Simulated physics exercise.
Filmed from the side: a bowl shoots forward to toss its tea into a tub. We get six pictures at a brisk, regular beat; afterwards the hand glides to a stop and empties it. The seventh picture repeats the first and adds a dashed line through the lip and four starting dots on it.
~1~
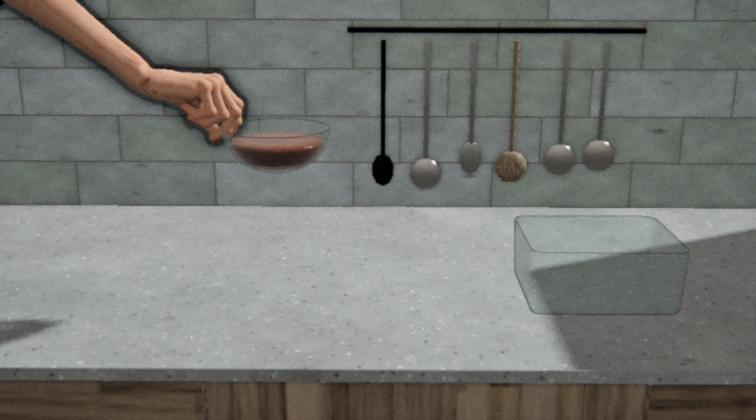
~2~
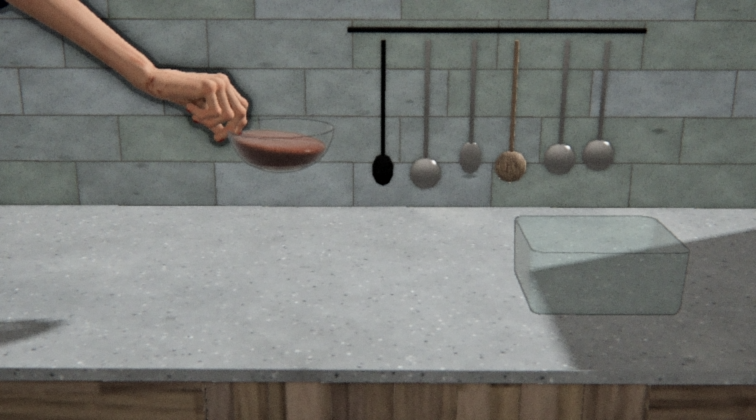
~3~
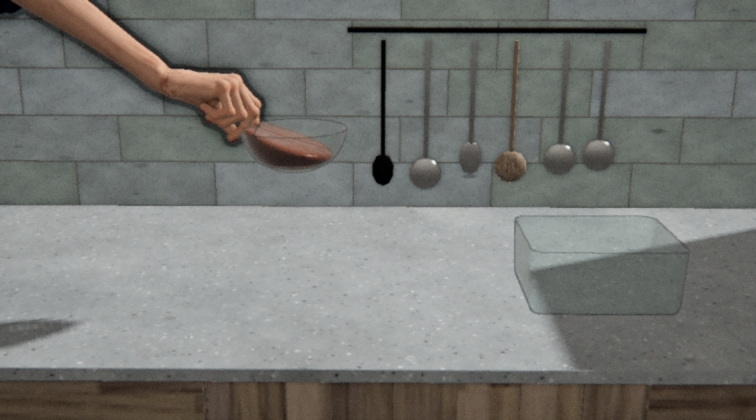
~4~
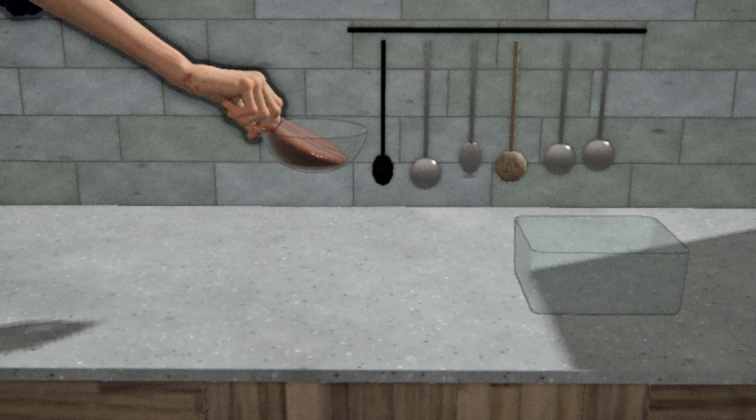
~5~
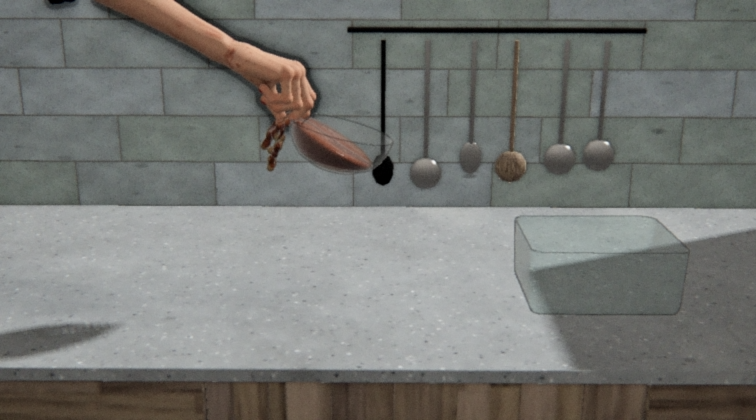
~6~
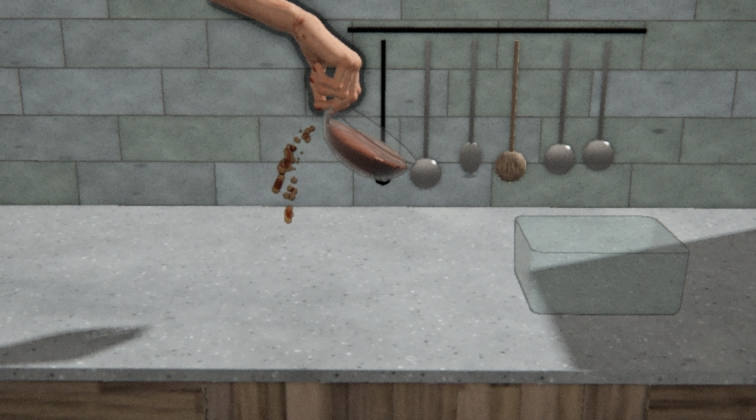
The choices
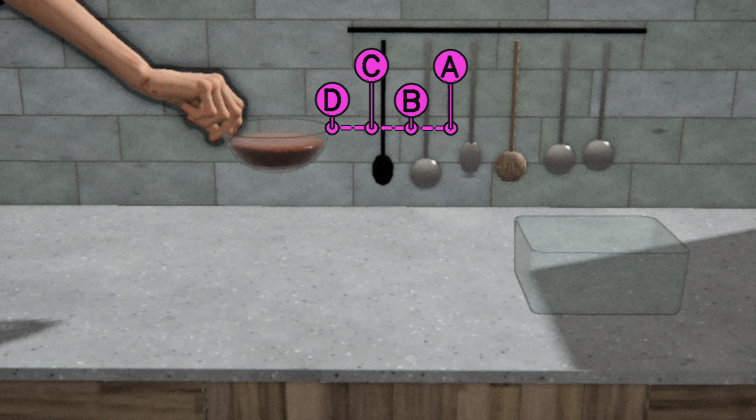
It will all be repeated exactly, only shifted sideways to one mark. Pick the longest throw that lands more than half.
I would pick dot C.
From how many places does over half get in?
Three of the four.
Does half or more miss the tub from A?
No, that is safe.
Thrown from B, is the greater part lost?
No.
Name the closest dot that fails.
That is dot D.
On the marked copy, A at (450, 128); B at (411, 128); C at (371, 127); D at (332, 127).
For dot A, about 85 % lands in the tub, 10 % falls short and 5 % goes beside or beyond.
For dot B, about 68 % lands in the tub, 14 % falls short and 18 % goes beside or beyond.
For dot C, about 62 % lands in the tub, 23 % falls short and 15 % goes beside or beyond.
For dot D, about 24 % lands in the tub, 66 % falls short and 9 % goes beside or beyond.
